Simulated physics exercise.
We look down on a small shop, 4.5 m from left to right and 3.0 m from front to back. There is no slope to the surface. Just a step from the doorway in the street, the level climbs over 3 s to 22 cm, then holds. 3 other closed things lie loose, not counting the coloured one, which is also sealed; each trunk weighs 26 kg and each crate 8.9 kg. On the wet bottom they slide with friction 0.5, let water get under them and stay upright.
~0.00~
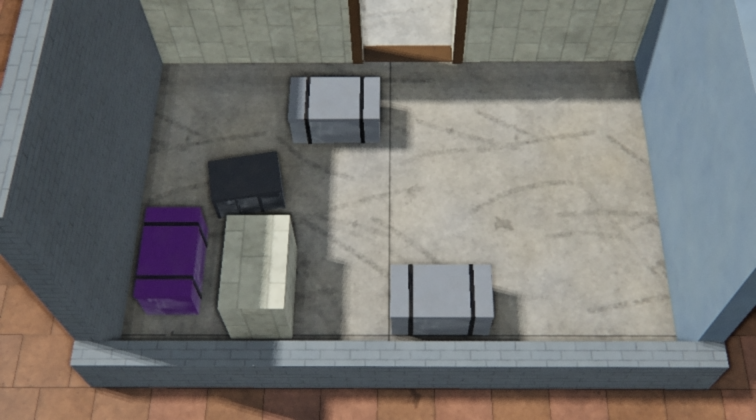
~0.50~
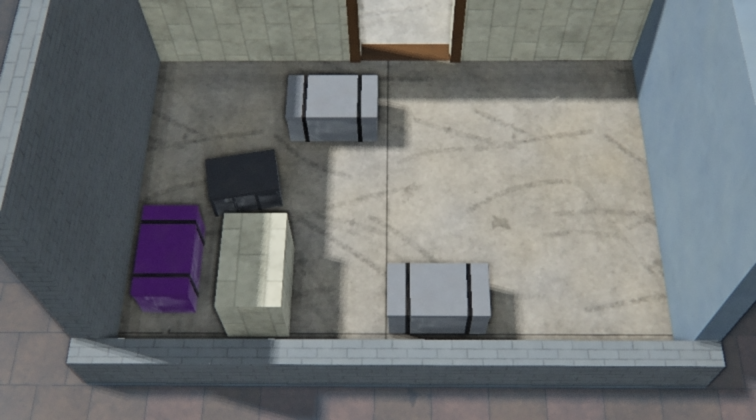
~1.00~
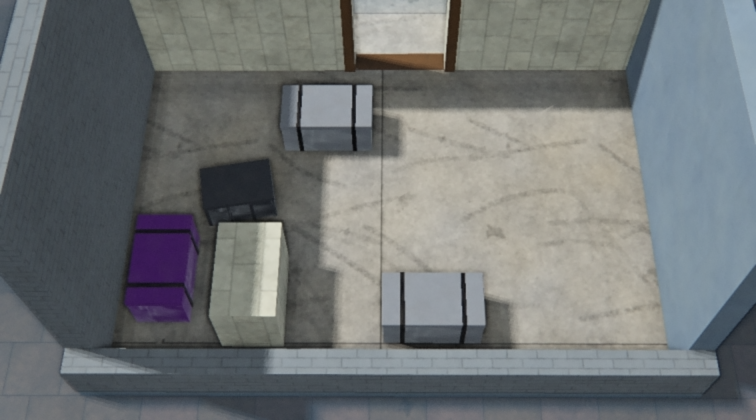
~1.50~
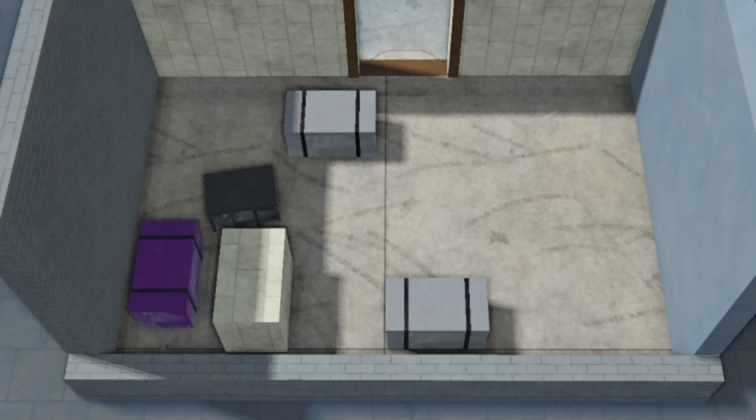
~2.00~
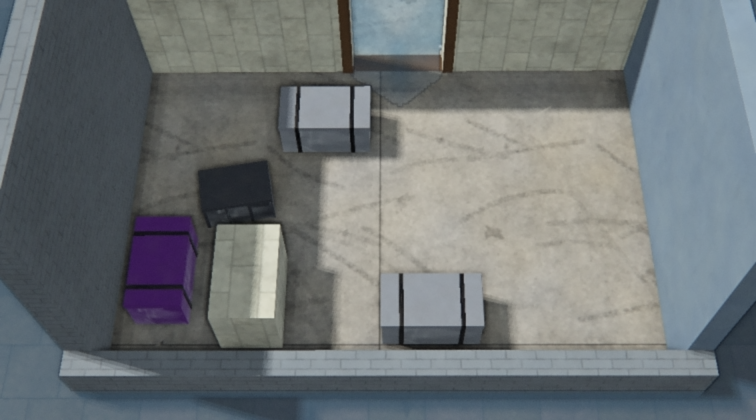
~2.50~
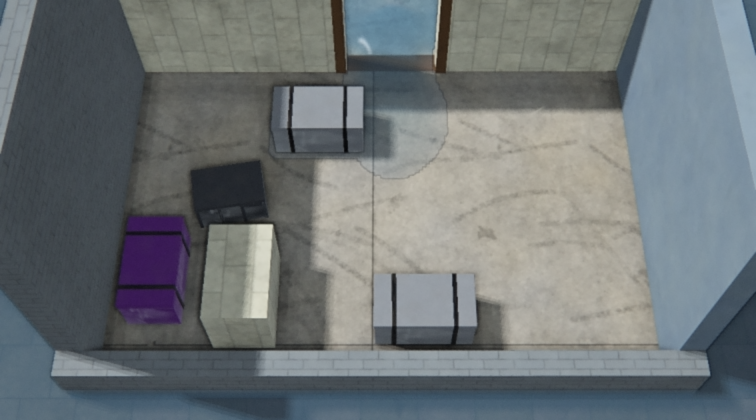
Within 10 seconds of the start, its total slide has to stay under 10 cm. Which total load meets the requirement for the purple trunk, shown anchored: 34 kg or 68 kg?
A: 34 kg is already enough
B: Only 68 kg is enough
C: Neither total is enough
A.
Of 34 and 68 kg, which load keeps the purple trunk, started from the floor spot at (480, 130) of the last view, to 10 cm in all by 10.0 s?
Looking at the loads, both keep it.
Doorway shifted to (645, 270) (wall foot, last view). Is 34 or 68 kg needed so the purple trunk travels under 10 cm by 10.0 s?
Just the heavy one.
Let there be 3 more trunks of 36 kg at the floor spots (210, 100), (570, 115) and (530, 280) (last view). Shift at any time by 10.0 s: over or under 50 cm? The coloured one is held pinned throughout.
Taking them in order, the first is inside the line, the second inside the line and the third inside the line.
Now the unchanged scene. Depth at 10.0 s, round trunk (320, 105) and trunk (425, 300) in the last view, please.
First roughly 6 cm, second roughly 13 cm.
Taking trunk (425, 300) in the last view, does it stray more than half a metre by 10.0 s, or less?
That one is below half a metre, as it turns out.
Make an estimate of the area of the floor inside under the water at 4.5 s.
Somewhere around 8.5 m2, roughly.
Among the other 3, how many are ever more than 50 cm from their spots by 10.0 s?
My count gives 2.
After 3.5 s the purple trunk would be 0 cm from its start with 34 kg and 0 cm from its start with 68 kg; 0 cm of water round it then.
After 4.5 s the purple trunk would be 0 cm from its start with 34 kg and 0 cm from its start with 68 kg; 0 cm of water round it then.
After 7.0 s the purple trunk would be 0 cm from its start with 34 kg and 0 cm from its start with 68 kg; 3 cm of water round it then.
After 10.0 s the purple trunk would be 0 cm from its start with 34 kg and 0 cm from its start with 68 kg; 8 cm of water round it then.
